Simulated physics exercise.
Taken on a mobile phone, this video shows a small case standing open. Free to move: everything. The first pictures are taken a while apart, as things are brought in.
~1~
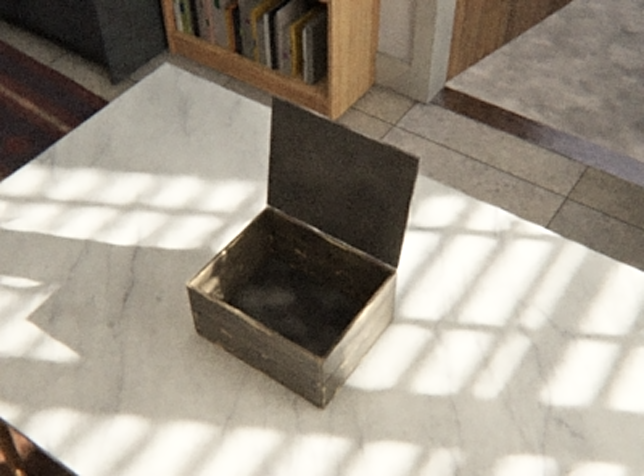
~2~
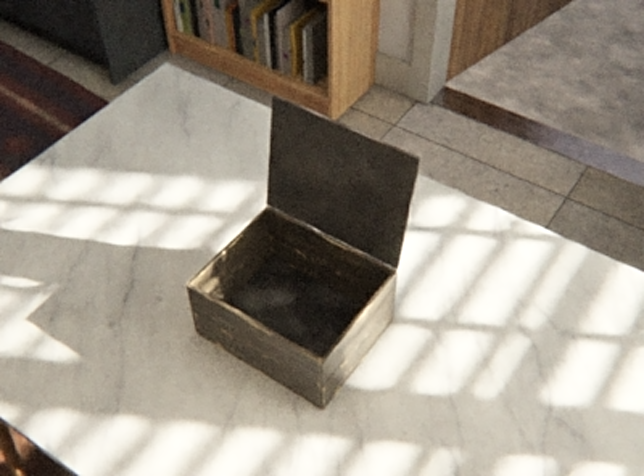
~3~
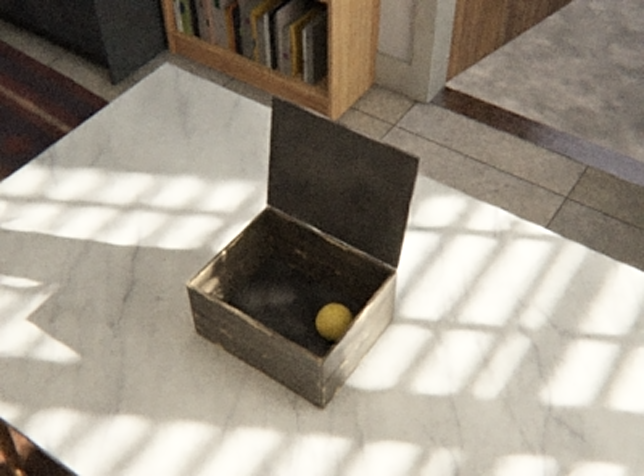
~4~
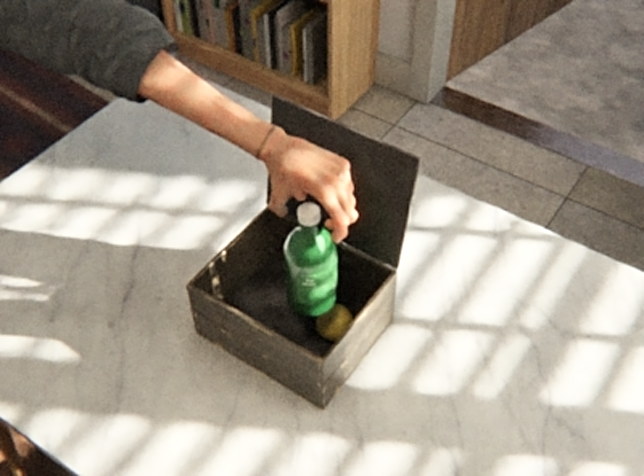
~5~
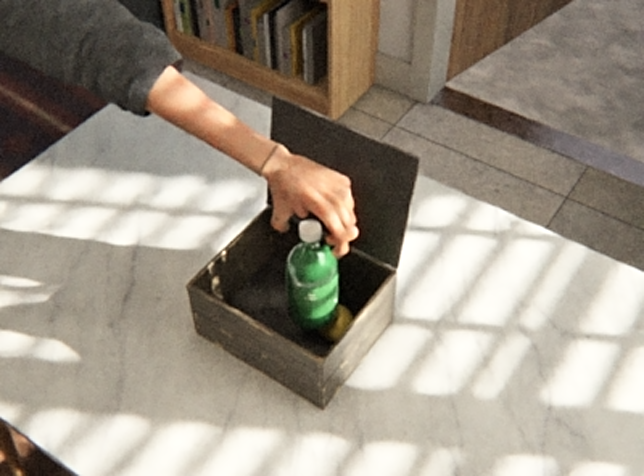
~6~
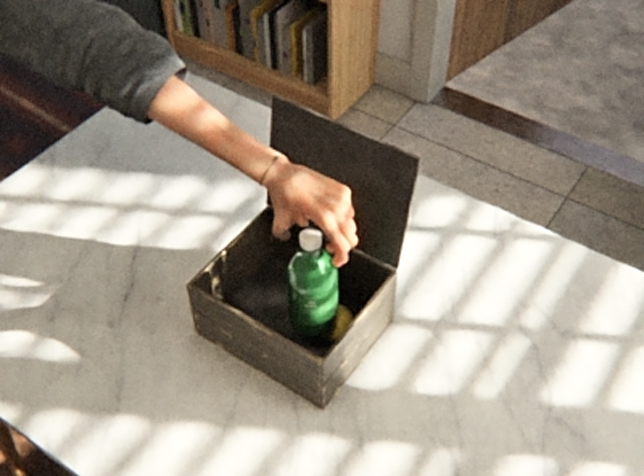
The clip shows an open, empty box on a marble table; a yellow lemon appears inside it, and then a hand reaching from the left lowers a green bottle into the box beside the lemon.
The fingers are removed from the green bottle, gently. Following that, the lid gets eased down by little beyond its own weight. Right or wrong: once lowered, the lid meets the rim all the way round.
Right.
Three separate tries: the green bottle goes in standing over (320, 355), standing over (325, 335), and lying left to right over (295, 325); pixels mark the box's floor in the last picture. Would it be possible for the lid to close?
First, it stays open; second, it shuts; third, it shuts.
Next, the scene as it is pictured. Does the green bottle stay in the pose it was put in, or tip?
Well, the green bottle ends up skewed.
Then, 0.40 s past the last view, green bottle rocked 64° from its first pose near (285, 304); yellow lemon displaced about its own width.
Then, 1.40 s past the last view, lid 72° above the rim; green bottle on its side near (277, 304); yellow lemon displaced about its own width.
Then, 2.10 s past the last view, lid 23° above the rim; green bottle on its side near (277, 304); yellow lemon displaced about its own width.
Finally, lid shut; down or leaning hard in the box, green bottle; moved from the start, yellow lemon. Final places as the last picture's camera would see them, green bottle near (277, 304).
